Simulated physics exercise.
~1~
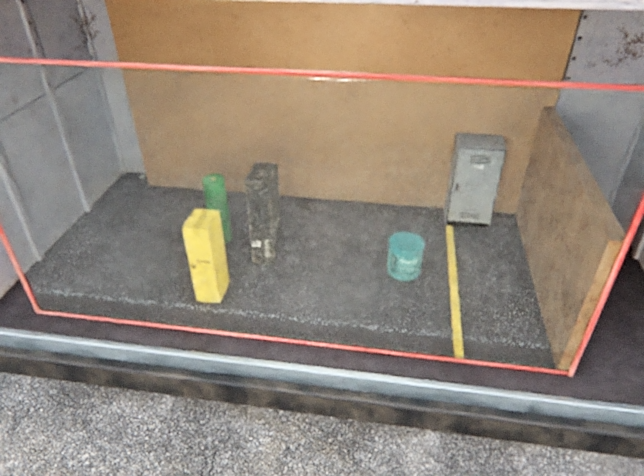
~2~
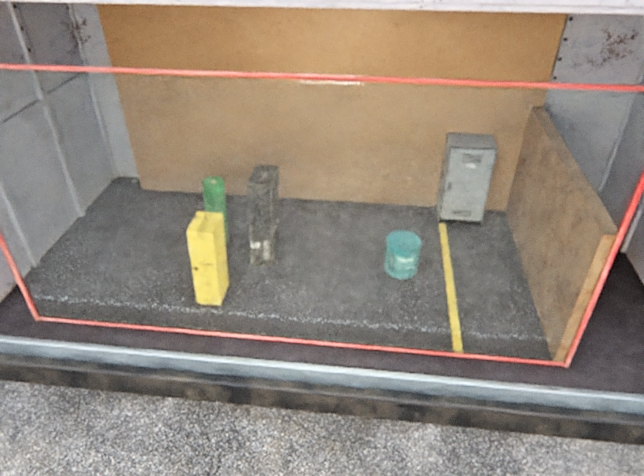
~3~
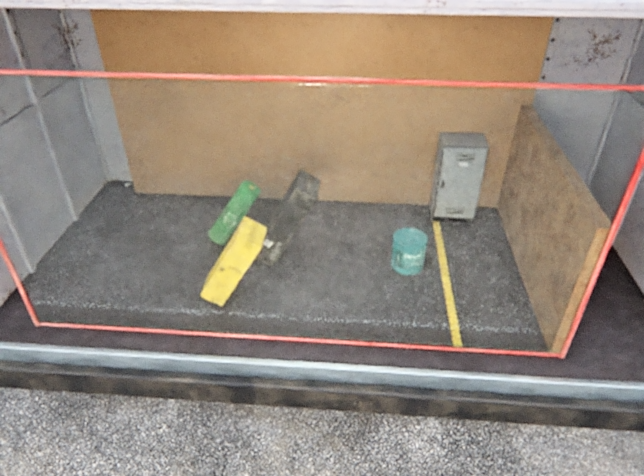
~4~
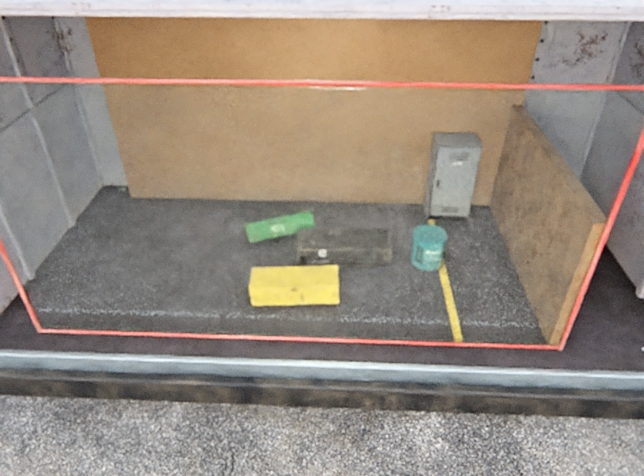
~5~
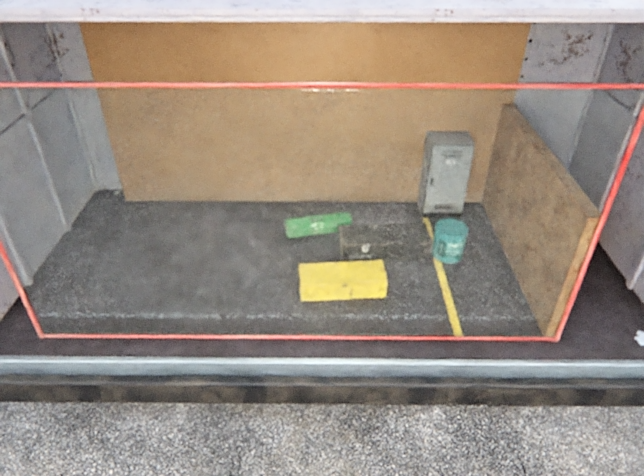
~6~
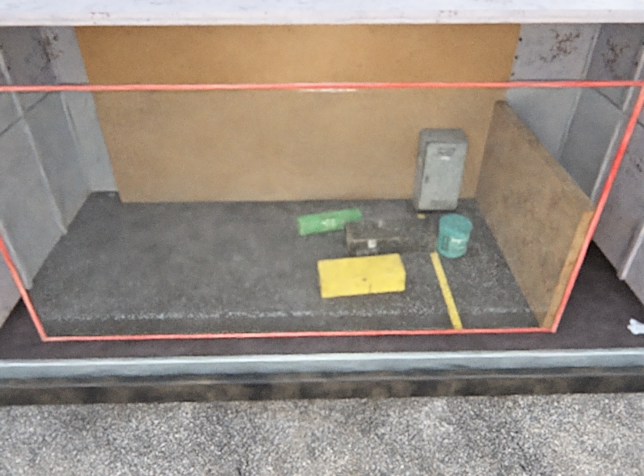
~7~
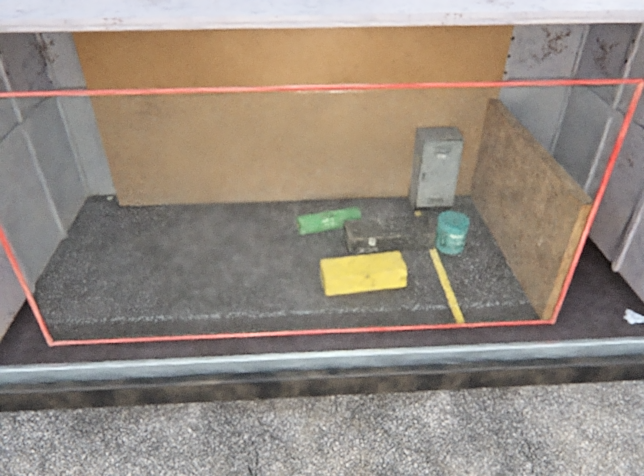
Yellow and black tall boxes and a green roll toppling and sliding right, stopping short of a yellow line a teal bucket crosses.
